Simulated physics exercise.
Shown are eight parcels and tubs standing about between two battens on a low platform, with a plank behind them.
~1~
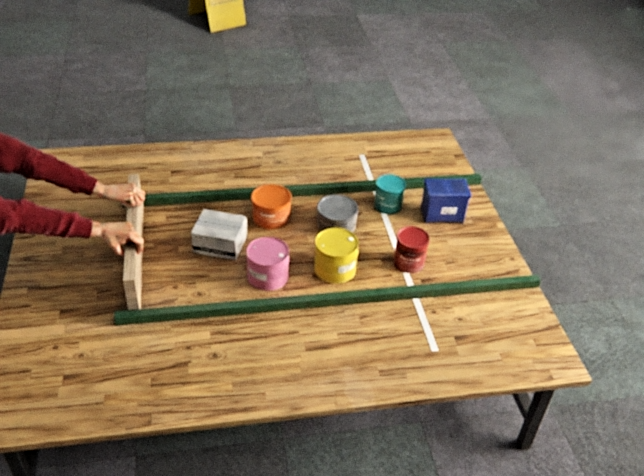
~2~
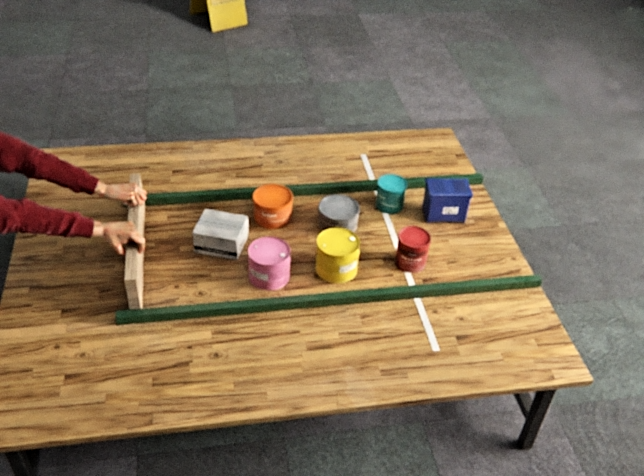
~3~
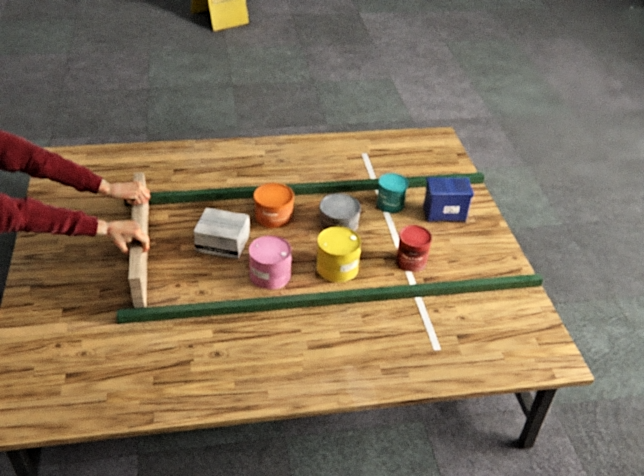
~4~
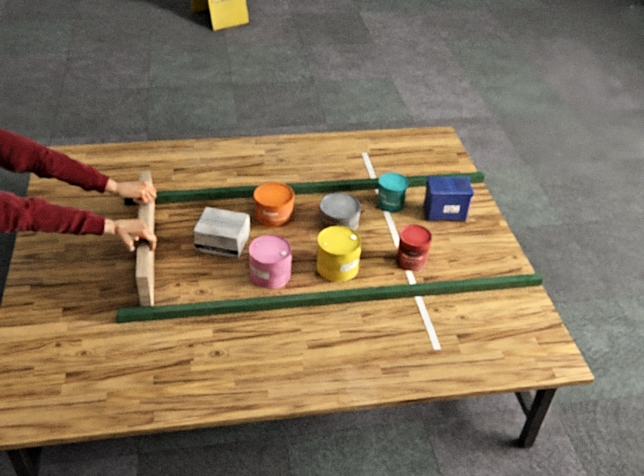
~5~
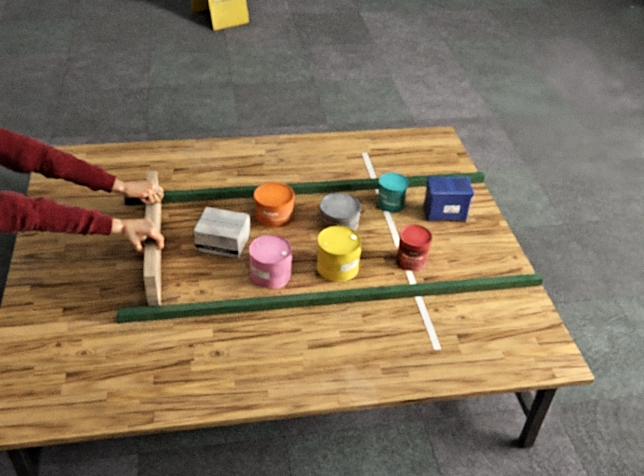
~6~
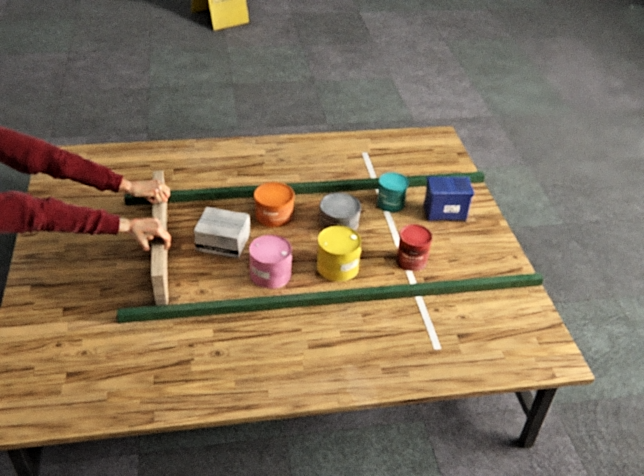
A wooden plank slid slowly a short way to the right between two green strips, pushed by two hands in red sleeves, while the eight colourful tubs and boxes ahead of it stayed put.
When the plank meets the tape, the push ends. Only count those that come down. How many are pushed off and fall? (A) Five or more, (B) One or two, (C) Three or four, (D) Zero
Zero.
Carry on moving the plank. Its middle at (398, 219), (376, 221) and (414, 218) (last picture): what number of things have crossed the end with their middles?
Middles past end - pos 1: 0, pos 2: 0, pos 3: 0.
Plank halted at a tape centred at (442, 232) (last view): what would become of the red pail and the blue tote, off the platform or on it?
Here's how it goes: The red pail goes down, and the blue tote goes down.
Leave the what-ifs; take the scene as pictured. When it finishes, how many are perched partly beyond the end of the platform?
Count of overhanging things: 1.
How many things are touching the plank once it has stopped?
Number: 3.
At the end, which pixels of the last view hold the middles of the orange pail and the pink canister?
The first near (404, 196), the second near (427, 250).
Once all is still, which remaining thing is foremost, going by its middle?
It's the blue tote.
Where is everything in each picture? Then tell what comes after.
In the first frame, blue tote (445, 201); turquoise pail (390, 195); red pail (411, 250); plank (134, 240); tape (393, 238).
In the second frame, turquoise pail (391, 194); pink canister (269, 263).
In the third frame, red pail (413, 249); orange pail (274, 206).
In the fourth frame, blue tote (447, 200); grey pail (339, 214).
In the fifth frame, turquoise pail (392, 193); plank (153, 237).
In the sixth frame, blue tote (448, 200); turquoise pail (392, 193); red pail (414, 248); plank (160, 236); tape (396, 236).
Soon after, none off yet; blue tote at rest near (448, 200); turquoise pail at rest near (392, 193); red pail at rest near (414, 248).
After that, none off yet; blue tote at rest near (448, 200); turquoise pail moving near (394, 192); red pail displaced a little near (424, 247).
In the end, the number that fall off is zero.
